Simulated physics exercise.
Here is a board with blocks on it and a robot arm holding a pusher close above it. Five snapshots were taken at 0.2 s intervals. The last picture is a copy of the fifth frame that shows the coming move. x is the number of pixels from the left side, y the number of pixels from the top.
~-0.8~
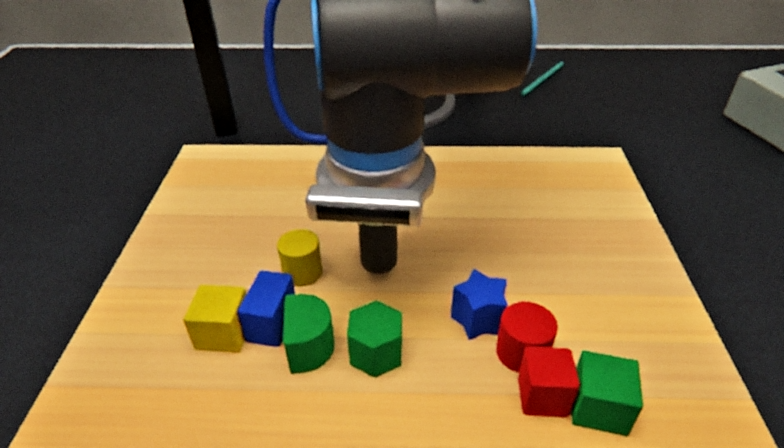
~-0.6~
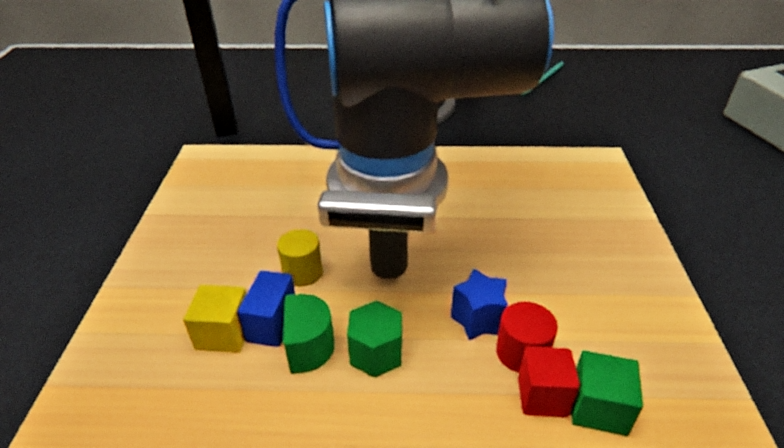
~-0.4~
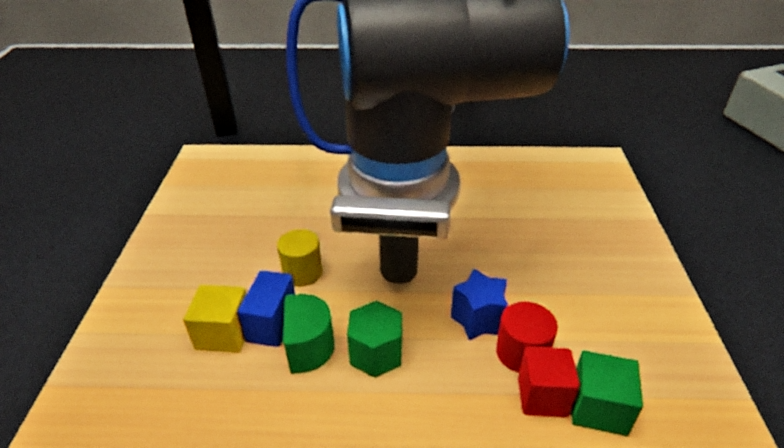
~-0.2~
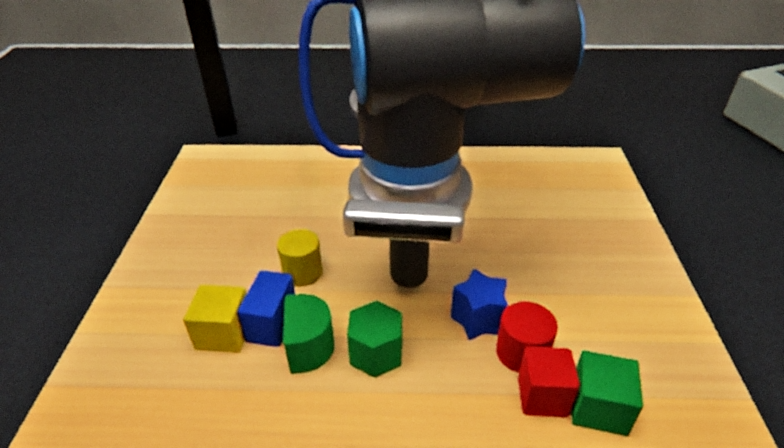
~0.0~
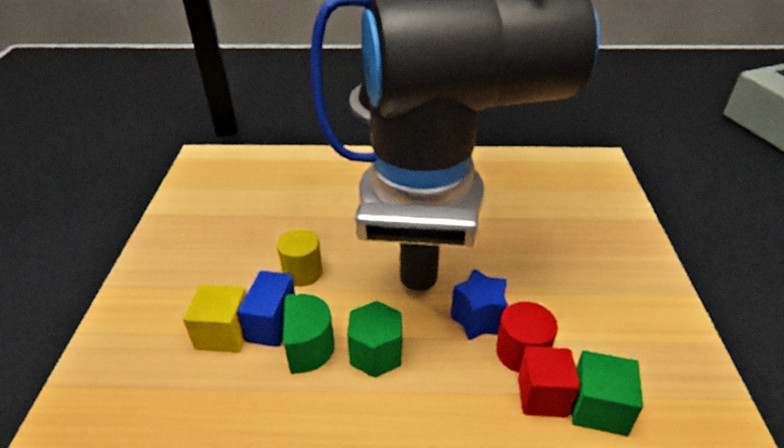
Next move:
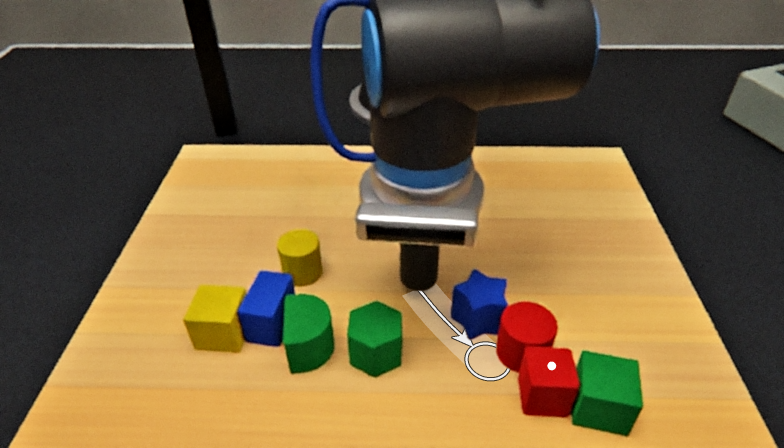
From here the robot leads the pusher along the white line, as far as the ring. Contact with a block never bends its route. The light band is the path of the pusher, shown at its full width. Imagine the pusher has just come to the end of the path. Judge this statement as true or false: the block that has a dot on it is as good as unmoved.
It is true.
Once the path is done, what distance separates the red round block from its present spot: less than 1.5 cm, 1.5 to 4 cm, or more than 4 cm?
Range: 1.5 to 4 cm.
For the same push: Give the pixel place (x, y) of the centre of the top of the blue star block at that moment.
Its top middle: (511, 298).
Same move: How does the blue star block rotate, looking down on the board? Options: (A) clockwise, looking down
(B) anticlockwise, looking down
Correct choice: B.
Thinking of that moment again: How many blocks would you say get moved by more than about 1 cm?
It displaces two.
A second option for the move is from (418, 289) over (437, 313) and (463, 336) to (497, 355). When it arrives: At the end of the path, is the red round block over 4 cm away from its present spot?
Answer: No.
Drawn move, from (418, 289) through (449, 324) to (488, 361); the dot is on the red square block.
On the path given first. One third of the way, pusher at (439, 303); blue star block at (488, 290).
Two thirds of the way, pusher at (463, 326); blue star block at (504, 295), turned 60° anticlockwise; red round block at (553, 325).
At the end, pusher at (490, 351); blue star block at (511, 298), turned 90° anticlockwise; red round block at (562, 326); red square block still.
